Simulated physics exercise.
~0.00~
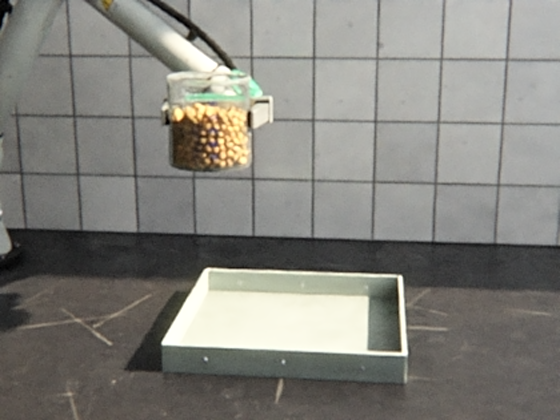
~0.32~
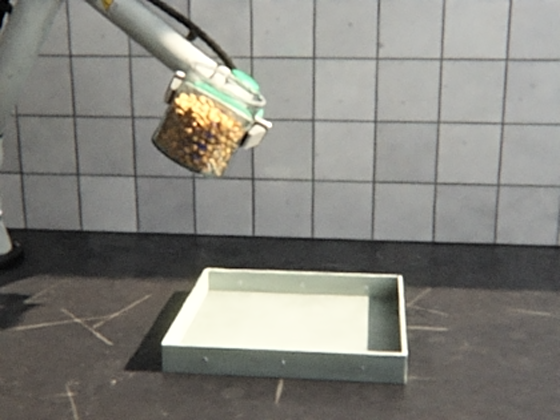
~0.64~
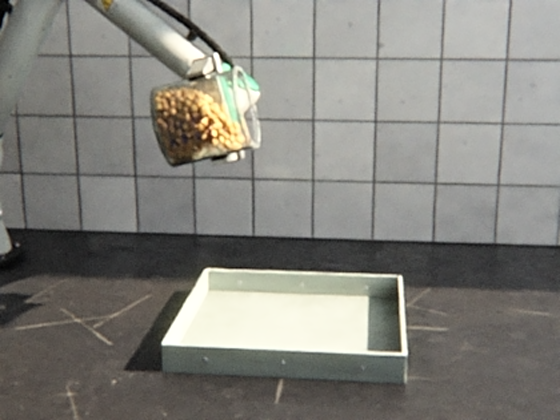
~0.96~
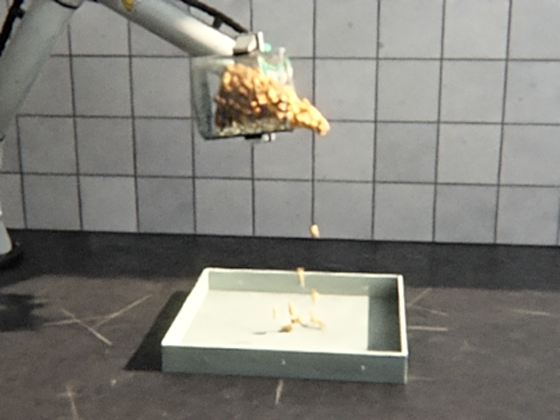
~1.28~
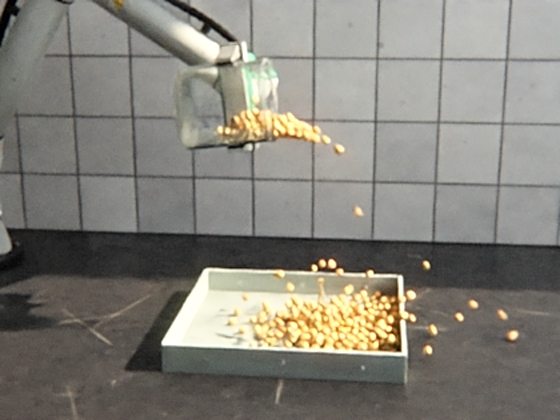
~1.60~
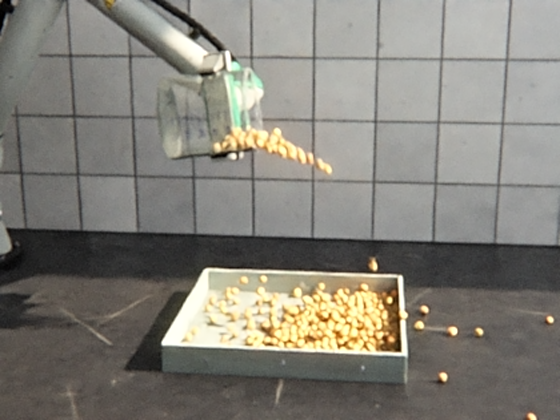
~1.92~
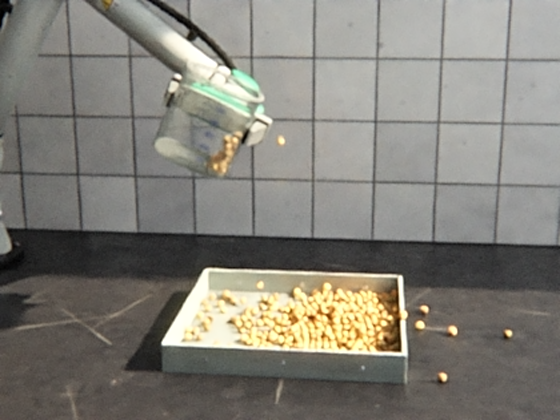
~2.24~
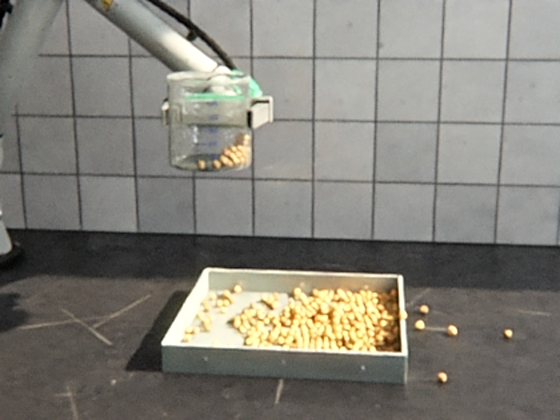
The clip shows a robot arm tipping a clear cup of dried chickpeas forward and pouring most of them into a shallow tray, with several bouncing onto the dark table to the right, before turning the cup upright again with a few chickpeas left inside.
